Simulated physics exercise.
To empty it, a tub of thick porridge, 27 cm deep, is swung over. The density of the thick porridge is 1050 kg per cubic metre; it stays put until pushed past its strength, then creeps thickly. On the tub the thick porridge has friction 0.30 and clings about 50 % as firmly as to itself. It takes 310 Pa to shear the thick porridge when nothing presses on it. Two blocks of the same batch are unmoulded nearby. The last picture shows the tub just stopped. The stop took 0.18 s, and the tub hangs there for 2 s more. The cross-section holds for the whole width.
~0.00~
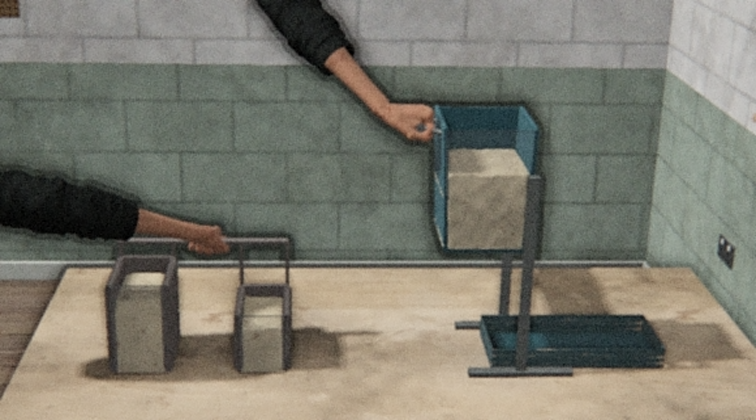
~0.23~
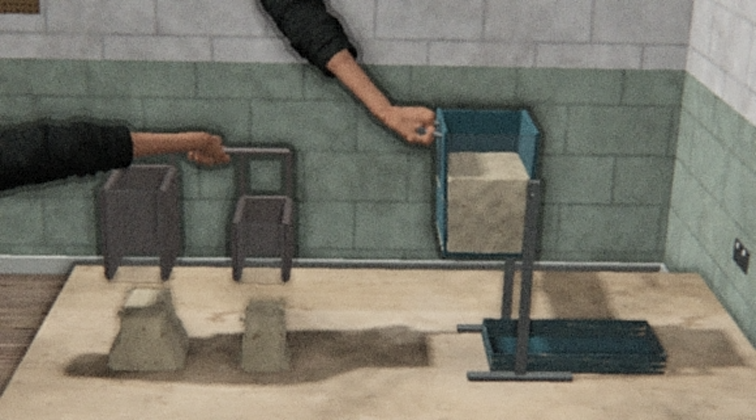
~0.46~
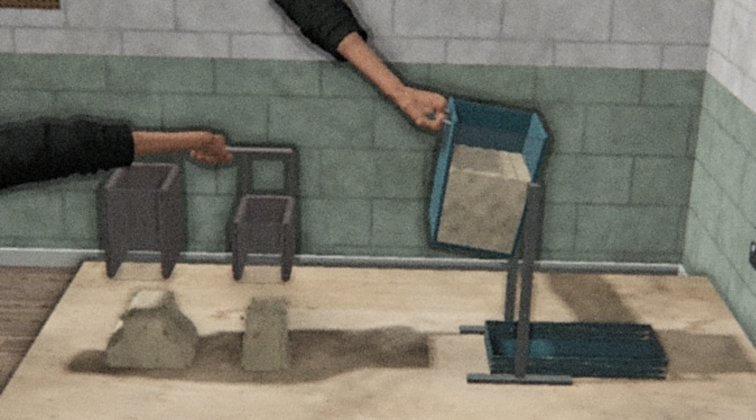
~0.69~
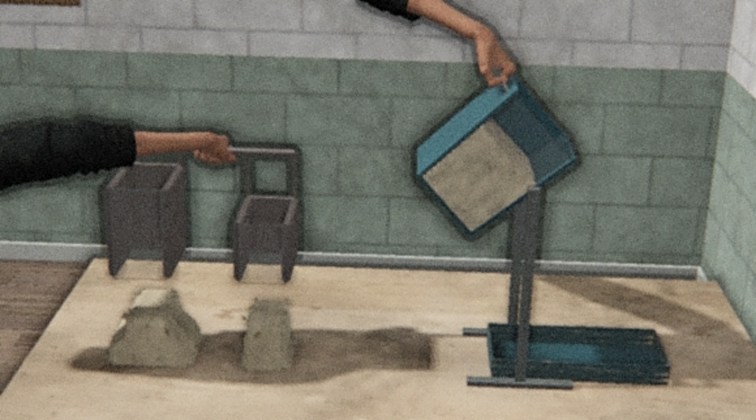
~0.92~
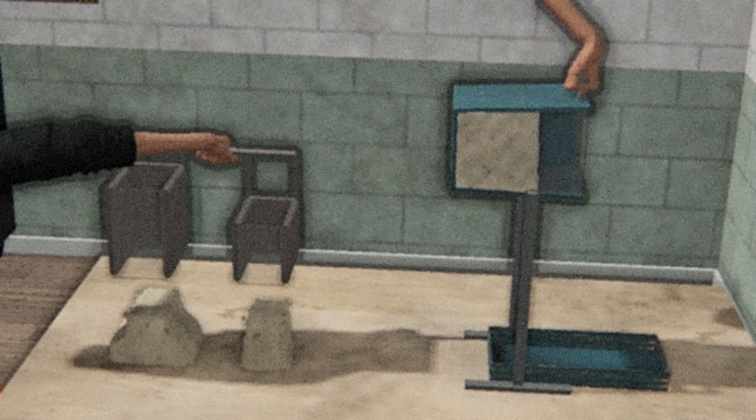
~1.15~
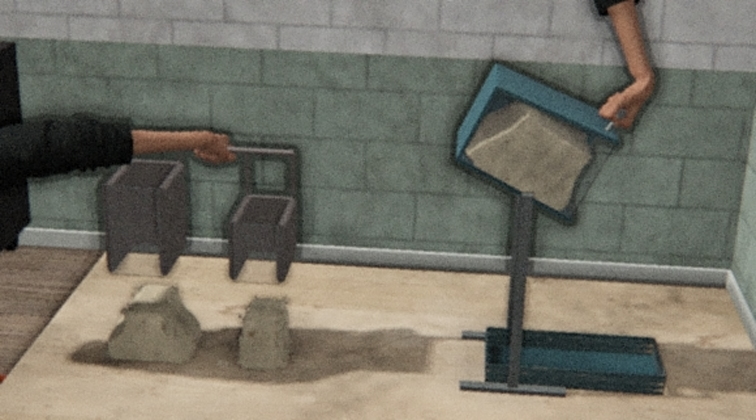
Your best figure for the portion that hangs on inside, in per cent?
Expect roughly 0 %.
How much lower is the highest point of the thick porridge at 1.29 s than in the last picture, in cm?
About 8 cm.
After 1.29 s, the tub is at 114 degrees and holds 67 %.
After 1.46 s, the tub is at 114 degrees and holds 17 %.
After 1.63 s, the tub is at 114 degrees and holds 0 %.
After 1.80 s, the tub is at 114 degrees and holds 0 %.
After 3.15 s, at the end, the tub is at 114 degrees and holds 0 %.
